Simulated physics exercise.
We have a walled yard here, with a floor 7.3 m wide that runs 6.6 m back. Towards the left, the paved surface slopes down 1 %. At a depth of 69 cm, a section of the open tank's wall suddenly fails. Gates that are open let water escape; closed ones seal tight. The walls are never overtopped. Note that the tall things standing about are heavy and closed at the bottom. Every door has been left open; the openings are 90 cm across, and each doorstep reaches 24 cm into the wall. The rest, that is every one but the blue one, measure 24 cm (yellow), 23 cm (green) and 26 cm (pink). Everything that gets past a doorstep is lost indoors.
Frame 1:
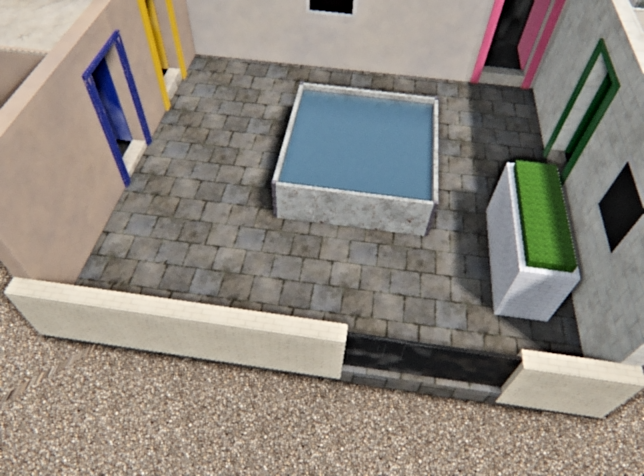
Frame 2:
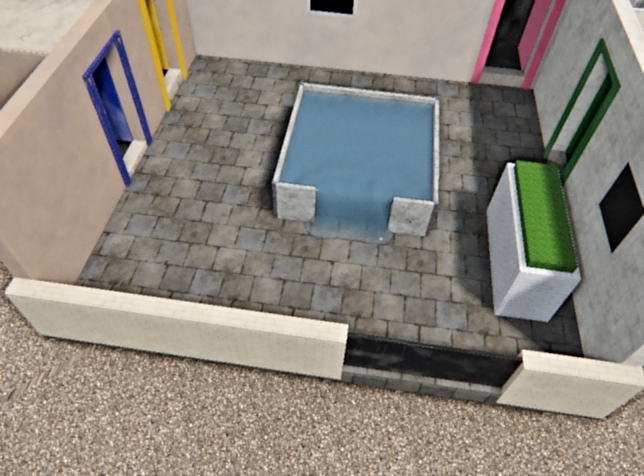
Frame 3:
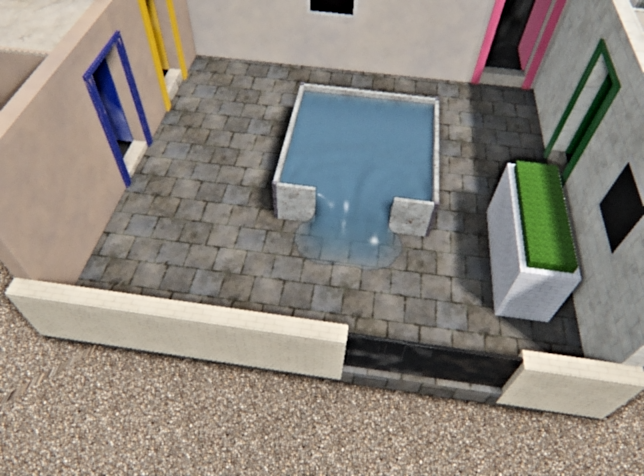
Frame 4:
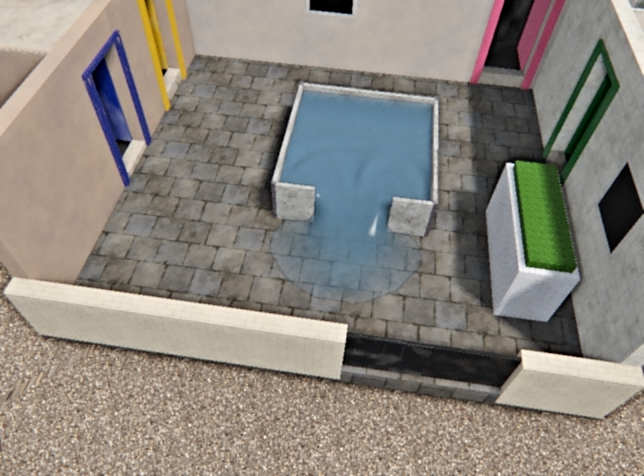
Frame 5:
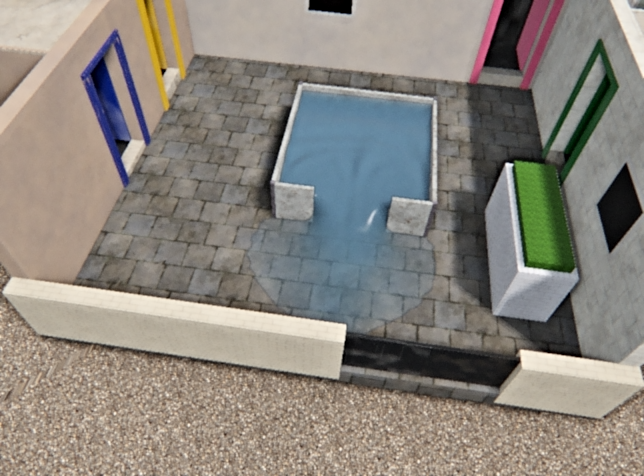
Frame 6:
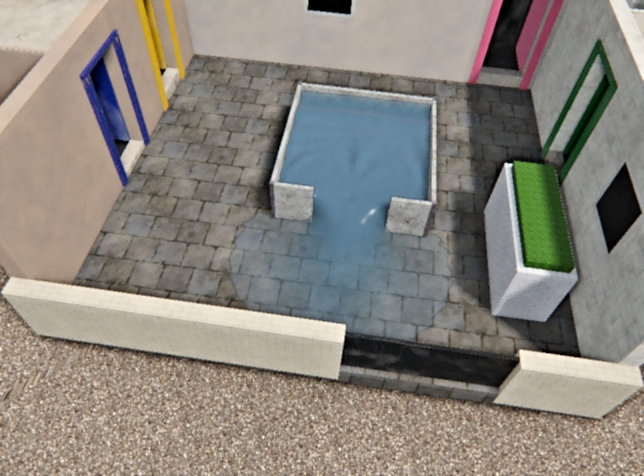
A walled courtyard paved in grey stone is seen from above, beyond a low cream front wall with a gap in it. A raised open tank of blue water stands in the middle, with blue and yellow doorways on the left, pink and green ones at the back and right, and a green-topped white block nearby. Part of the tank's front wall gives way, and water pours out and spreads thinly forward across the paving, while the camera stays still.
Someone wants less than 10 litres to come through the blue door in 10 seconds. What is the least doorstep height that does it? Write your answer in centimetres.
It needs to be around 6 cm high.
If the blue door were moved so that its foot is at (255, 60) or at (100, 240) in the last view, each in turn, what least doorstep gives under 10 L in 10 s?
Around 11.0 and 20 cm respectively.
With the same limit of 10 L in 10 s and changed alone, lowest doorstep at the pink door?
At pink, about 11.0 cm.
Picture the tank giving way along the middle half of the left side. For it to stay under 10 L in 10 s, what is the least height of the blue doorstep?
A minimum of about 36 cm.
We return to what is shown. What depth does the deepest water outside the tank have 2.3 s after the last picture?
38 cm.
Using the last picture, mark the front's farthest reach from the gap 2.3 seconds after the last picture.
At about (57, 313).
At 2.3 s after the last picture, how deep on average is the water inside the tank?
The average depth is some 37 cm.
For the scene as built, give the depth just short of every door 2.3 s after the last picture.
In cm - yellow: 0, blue: 1, green: 0, pink: 0.
Then, 0.7 s after the last picture water covers 20 % of the floor, deepest (42 cm) near (325, 339); it has not reached the blue door.
Then, 2.3 s after the last picture water covers 35 % of the floor, deepest (38 cm) near (576, 362); it has not reached the blue door.
Then, 9.3 s after the last picture water covers 100 % of the floor, deepest (17 cm) near (340, 115); 7 cm at the blue door, 0 litres in over its 12 cm doorstep.
At the blue door as built, the water peaked near 9 cm, 4.1 s after the last picture.
With a doorstep of 5 cm, 21 litres would have come in within the 10 s; with 7 cm, 5 litres. So under 10 litres takes about 6 cm.
